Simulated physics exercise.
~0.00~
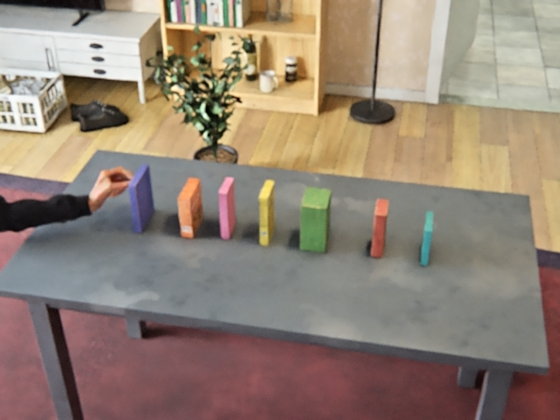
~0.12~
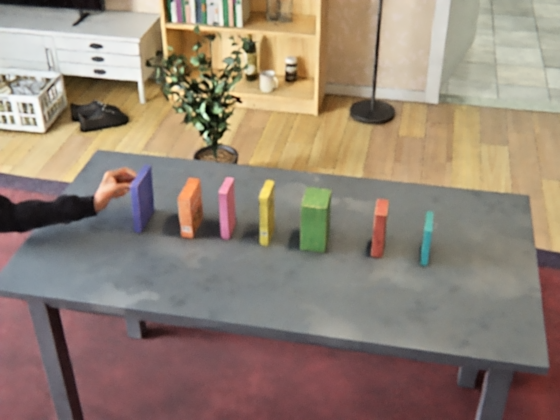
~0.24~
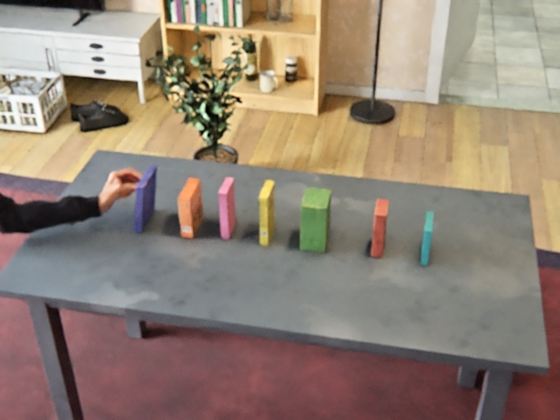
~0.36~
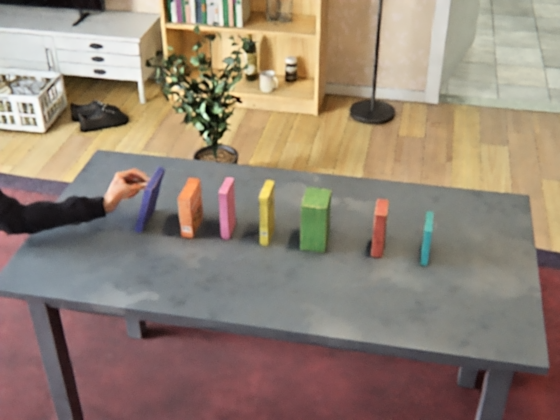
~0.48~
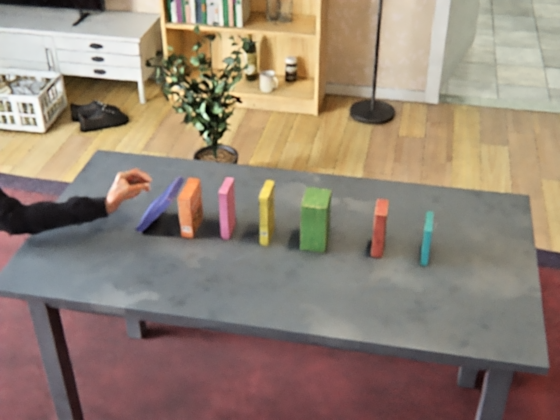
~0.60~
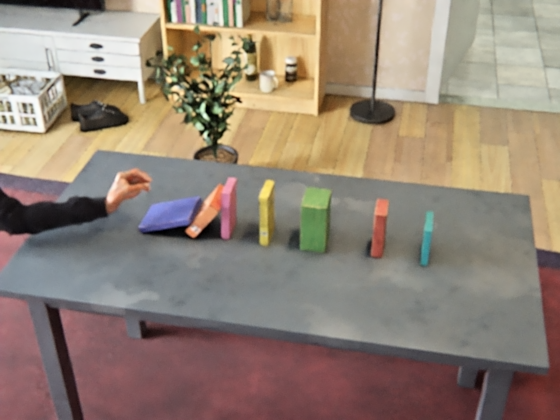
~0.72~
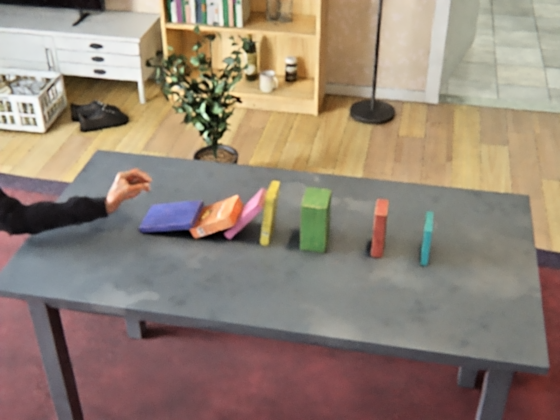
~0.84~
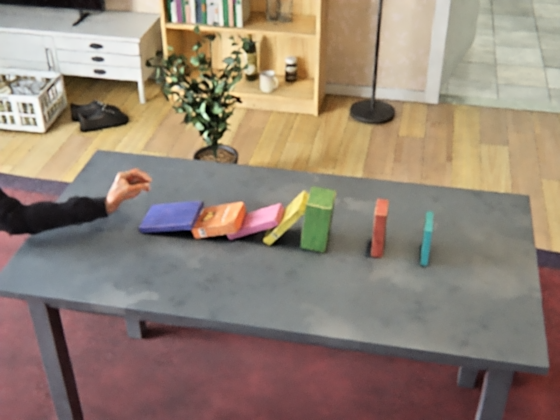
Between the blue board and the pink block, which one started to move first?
The blue board moved first, tipped by the hand, and the pink block only began to lean after the orange piece had been knocked over toward it.
